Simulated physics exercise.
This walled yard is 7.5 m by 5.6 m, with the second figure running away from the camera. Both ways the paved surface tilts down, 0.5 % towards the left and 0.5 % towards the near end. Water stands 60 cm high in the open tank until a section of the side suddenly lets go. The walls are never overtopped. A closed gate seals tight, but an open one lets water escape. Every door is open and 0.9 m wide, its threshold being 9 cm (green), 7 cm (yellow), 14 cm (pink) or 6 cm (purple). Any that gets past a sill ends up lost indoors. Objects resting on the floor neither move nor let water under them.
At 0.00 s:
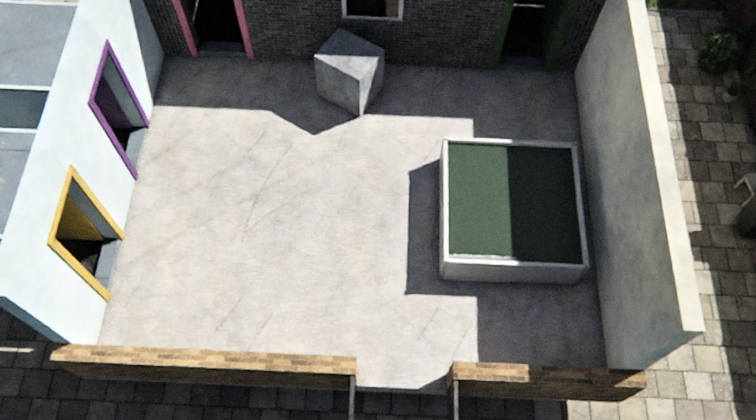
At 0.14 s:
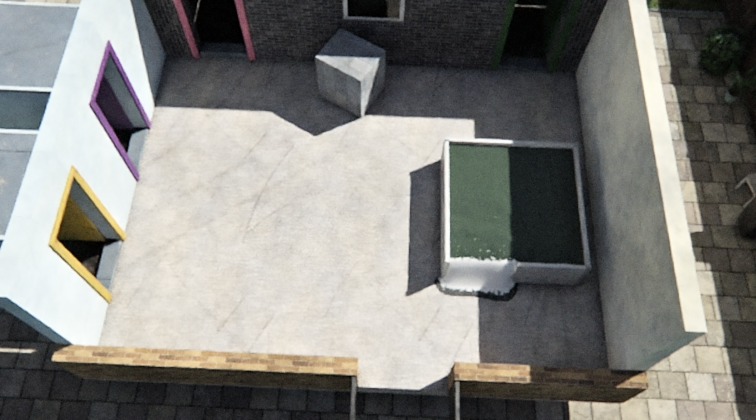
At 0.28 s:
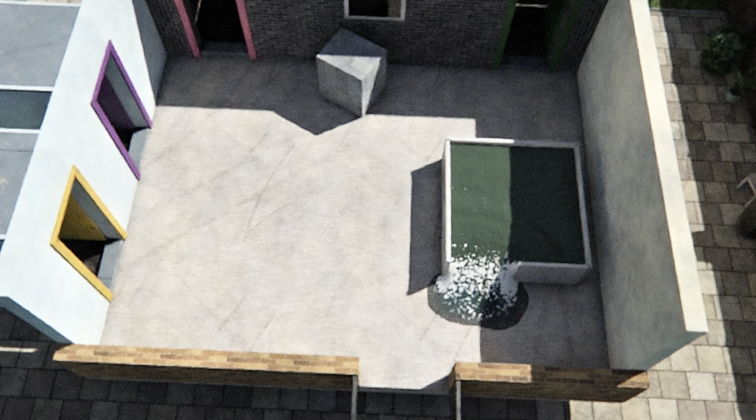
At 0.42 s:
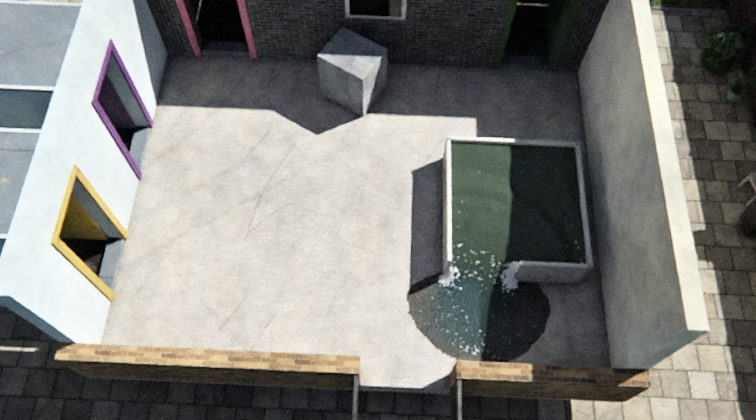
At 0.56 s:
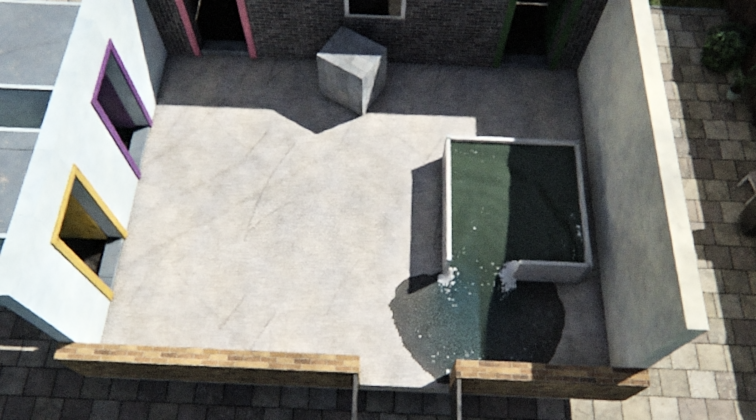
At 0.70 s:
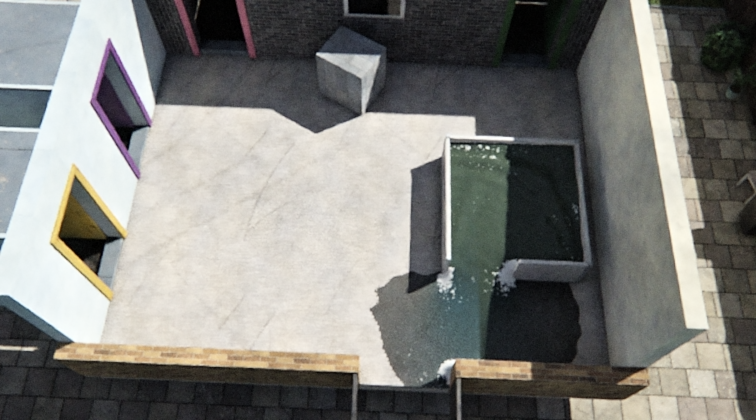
A walled, pale-paved yard in bright sun is seen from high above by a camera that holds still. A low open tank of dark green water stands at right, a grey angular block sits by the dark brick back wall, and purple- and yellow-framed openings line the white left wall. Water bursts from the tank's near side in white froth, then spreads across the paving in a widening dark pool, reaching the gap in the low front wall.
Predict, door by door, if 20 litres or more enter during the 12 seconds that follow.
At the green door the limit will hold, at the yellow door the limit will hold, at the pink door the limit will hold, at the purple door the limit will hold.
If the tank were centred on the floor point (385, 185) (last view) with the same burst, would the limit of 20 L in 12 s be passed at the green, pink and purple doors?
Checking each door against the limit: Green does not exceed it, pink does not exceed it, purple does not exceed it.
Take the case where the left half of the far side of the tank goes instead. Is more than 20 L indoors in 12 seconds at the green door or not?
Relative to that limit, green ends up on the high side.
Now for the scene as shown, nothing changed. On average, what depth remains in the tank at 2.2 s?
Some 35 cm on average.
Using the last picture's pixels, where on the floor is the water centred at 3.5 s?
The water is centred near (491, 263).
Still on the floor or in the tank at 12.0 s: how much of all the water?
Roughly 60 per cent is still there.
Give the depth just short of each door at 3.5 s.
Depths: Green door 0 cm, yellow door 0 cm, pink door 0 cm, purple door 0 cm.
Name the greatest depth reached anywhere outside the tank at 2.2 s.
Roughly 36 cm.
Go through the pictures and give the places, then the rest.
The first picture shows still water, 60 cm deep, in the open tank at (512, 202).
In the second picture, water pours out at (479, 273) and has run 0.6 m, to (512, 291); typically 5 cm deep outside, 60 cm at the open tank's back.
In the third picture, water pours out at (480, 273) and has run 0.8 m, to (510, 320); typically 9 cm deep outside, 60 cm at the open tank's back.
In the fourth picture, water pours out at (481, 272) and has run 1.3 m, to (501, 358); typically 7 cm deep outside, 60 cm at the open tank's back.
In the fifth picture, water pours out at (480, 271) and has run 1.7 m, to a hidden place; typically 6 cm deep outside, 60 cm at the open tank's back.
In the sixth picture, water pours out at (480, 270) and has run 2.0 m, to a hidden place; typically 5 cm deep outside, 52 cm at the open tank's back.
After 1.4 s water covers 10 % of the floor and is deepest (40 cm) near (480, 372); green door not reached, yellow door not reached, pink door not reached, purple door not reached.
After 2.2 s water covers 15 % of the floor and is deepest (36 cm) near (605, 378); green door not reached, yellow door not reached, pink door not reached, purple door not reached.
After 3.5 s water covers 30 % of the floor and is deepest (26 cm) near (480, 372); green door not reached, yellow door not reached, pink door not reached, purple door not reached.
After 7.0 s water covers 55 % of the floor and is deepest (15 cm) near (468, 372); green door 6 cm at the sill, 3 L in, yellow door 8 cm at the sill, 3 L in, pink door not reached, purple door 3 cm at the sill, 0 L in.
After 12.0 s water covers 85 % of the floor and is deepest (8 cm) near (468, 372); green door 3 cm at the sill, 3 L in, yellow door 5 cm at the sill, 5 L in, pink door 4 cm at the sill, 0 L in, purple door 3 cm at the sill, 0 L in.
